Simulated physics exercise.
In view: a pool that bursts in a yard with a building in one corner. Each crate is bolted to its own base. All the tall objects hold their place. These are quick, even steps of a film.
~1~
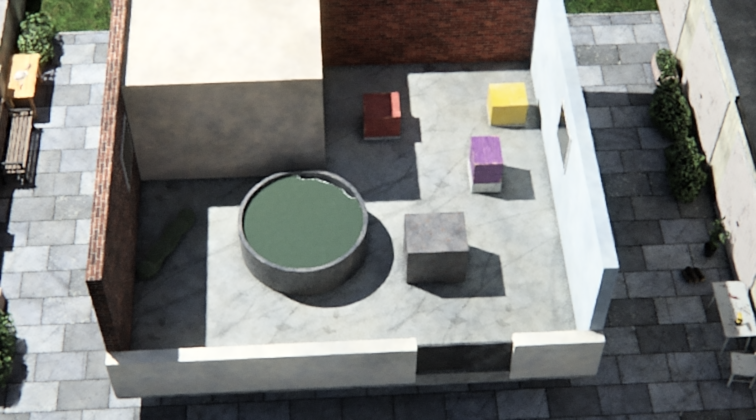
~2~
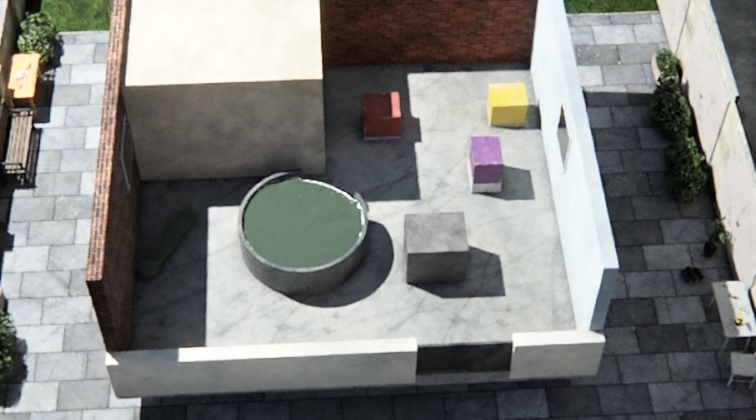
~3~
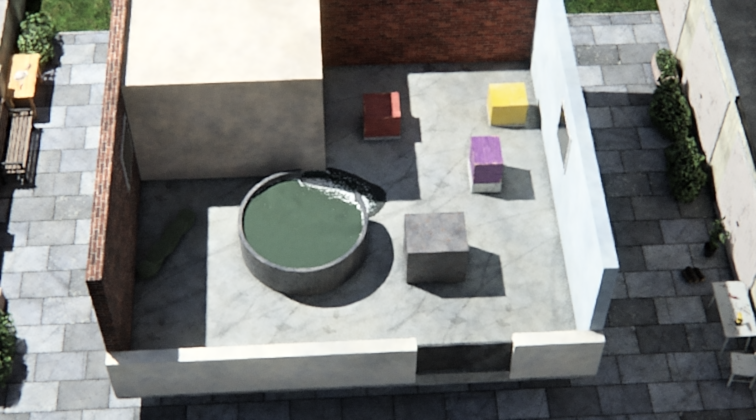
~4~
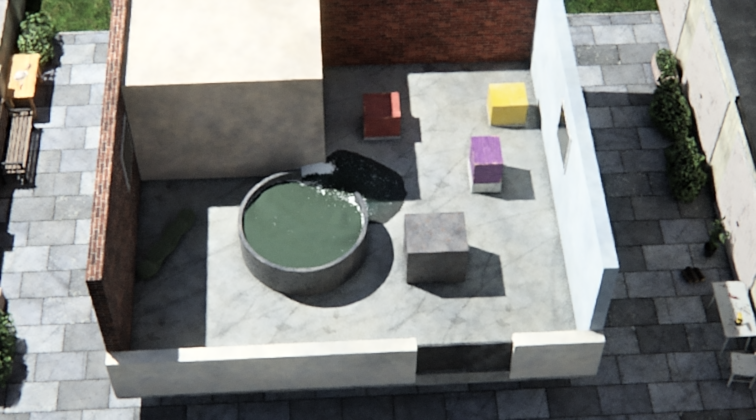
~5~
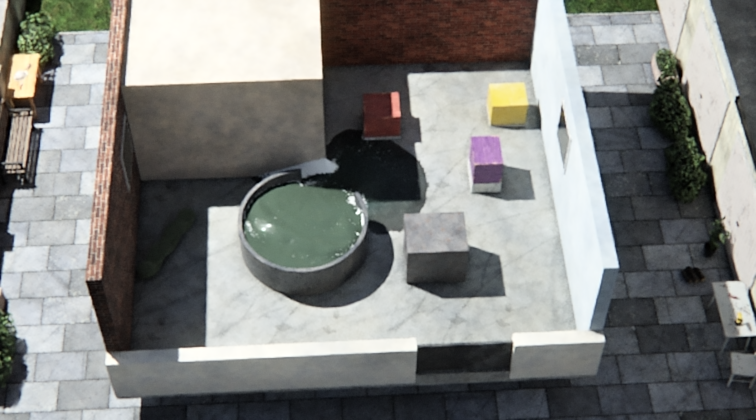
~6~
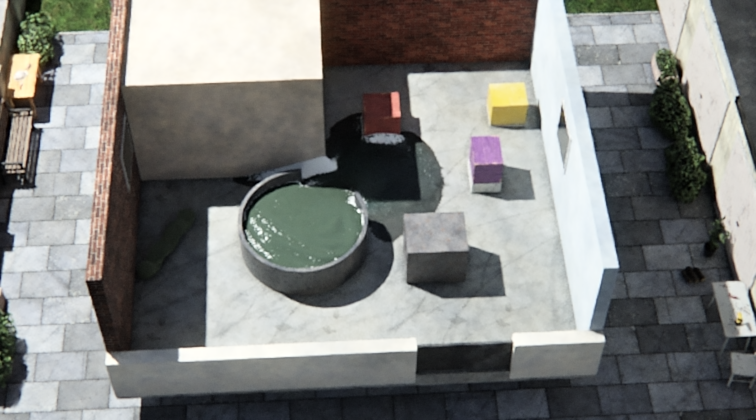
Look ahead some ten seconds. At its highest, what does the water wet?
The purple crate escapes dry; the red crate is wetted; the yellow crate is wetted.
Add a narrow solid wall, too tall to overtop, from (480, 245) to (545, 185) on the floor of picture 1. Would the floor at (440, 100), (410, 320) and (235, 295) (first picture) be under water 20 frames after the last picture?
In that order: Flooded, free of water, no water.
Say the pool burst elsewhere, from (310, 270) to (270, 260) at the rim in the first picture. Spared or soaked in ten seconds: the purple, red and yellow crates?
In short: The purple crate stays dry; the red crate is spared; the yellow crate is topped.
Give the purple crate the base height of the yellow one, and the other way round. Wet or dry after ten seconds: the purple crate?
One by one: The purple crate takes water.
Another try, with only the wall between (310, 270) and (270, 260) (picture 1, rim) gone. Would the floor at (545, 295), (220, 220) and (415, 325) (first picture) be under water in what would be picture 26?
In that order: Flooded, covered, flooded.
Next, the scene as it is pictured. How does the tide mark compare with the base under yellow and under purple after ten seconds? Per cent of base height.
In turn 560 and 70 per cent.
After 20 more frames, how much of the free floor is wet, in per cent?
Roughly 55 per cent.
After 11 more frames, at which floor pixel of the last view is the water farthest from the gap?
At about (526, 64).
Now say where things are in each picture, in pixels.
In the first picture, still water in the round tank at (303, 221).
In the second picture, the front is at a hidden place, out from the gap on the round tank's far side.
In the third picture, the front is at a hidden place, out from the gap on the round tank's far side.
In the fourth picture, water pours out on the round tank's far side and has run to (396, 177).
In the fifth picture, water pours out on the round tank's far side and has run to (414, 162).
In the sixth picture, the front is at (422, 145), out from the gap on the round tank's far side.
A moment on, water covers 25 % of the floor; the purple crate water round its plinth, the red crate water round its plinth, the yellow crate water round its plinth.
Next, water covers 35 % of the floor; the purple crate water round its plinth, the red crate water round its plinth, the yellow crate water round its plinth.
Then, water covers 55 % of the floor; the purple crate water round its plinth, the red crate water round its plinth, the yellow crate water round its plinth.
Later, water covers 70 % of the floor; the purple crate water round its plinth, the red crate water round its plinth, the yellow crate water round its plinth.
In the end, water covers 95 % of the floor; the purple crate stayed above the water, the red crate was topped, the yellow crate was topped.
